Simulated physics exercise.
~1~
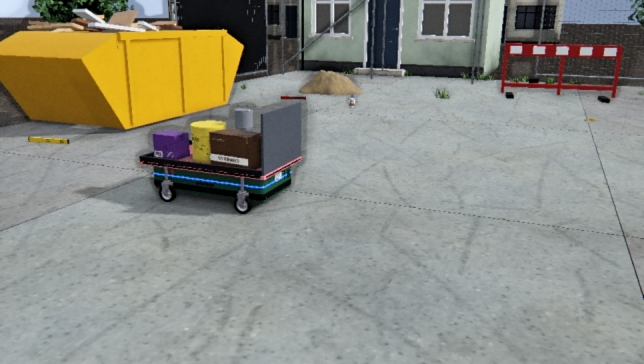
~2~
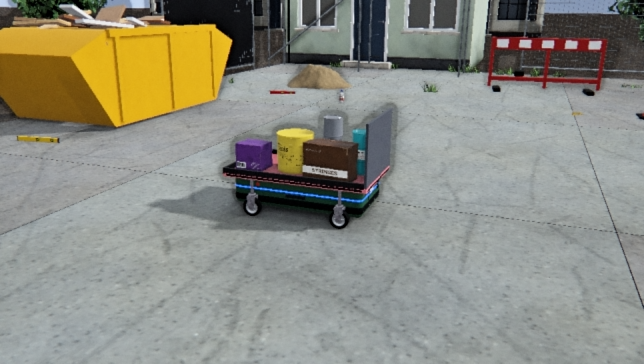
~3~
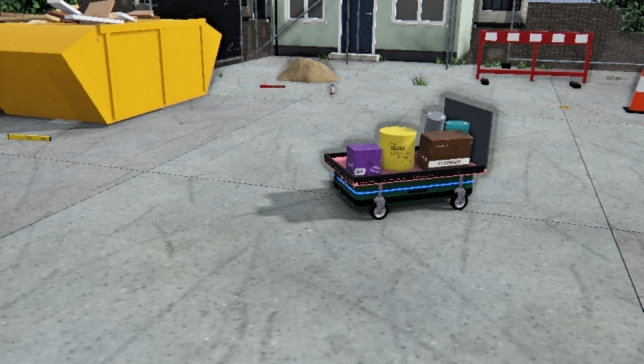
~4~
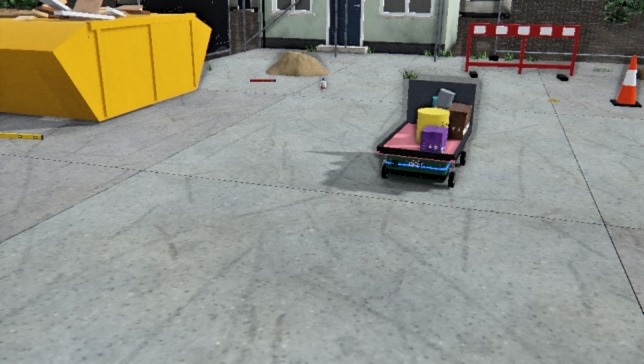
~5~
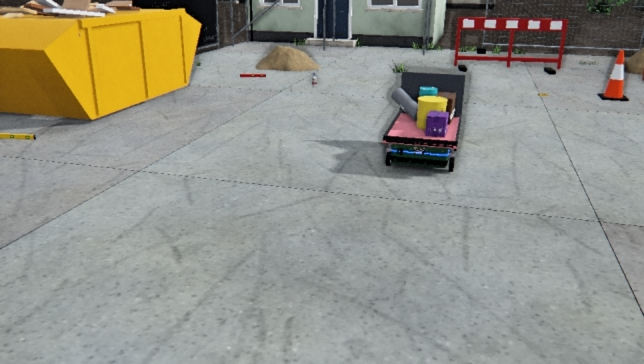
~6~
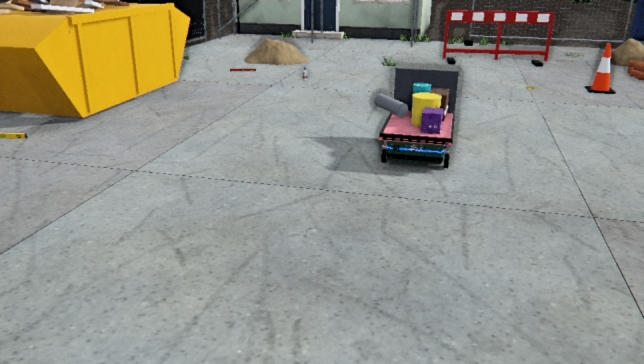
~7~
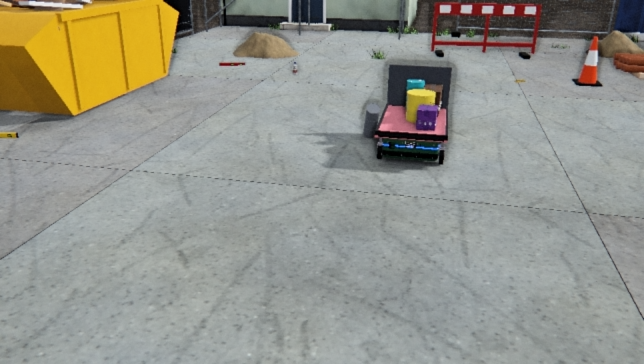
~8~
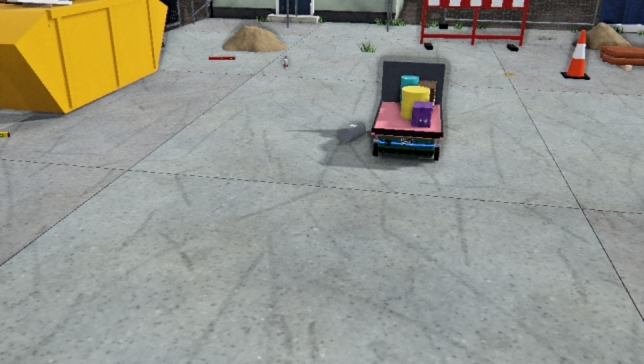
A flat cart carrying boxes, a yellow pail and canisters rolled rightward across a concrete yard, then turned away toward the building and stopped, as the grey canister tipped over and dropped off its left side while the other items stayed aboard.
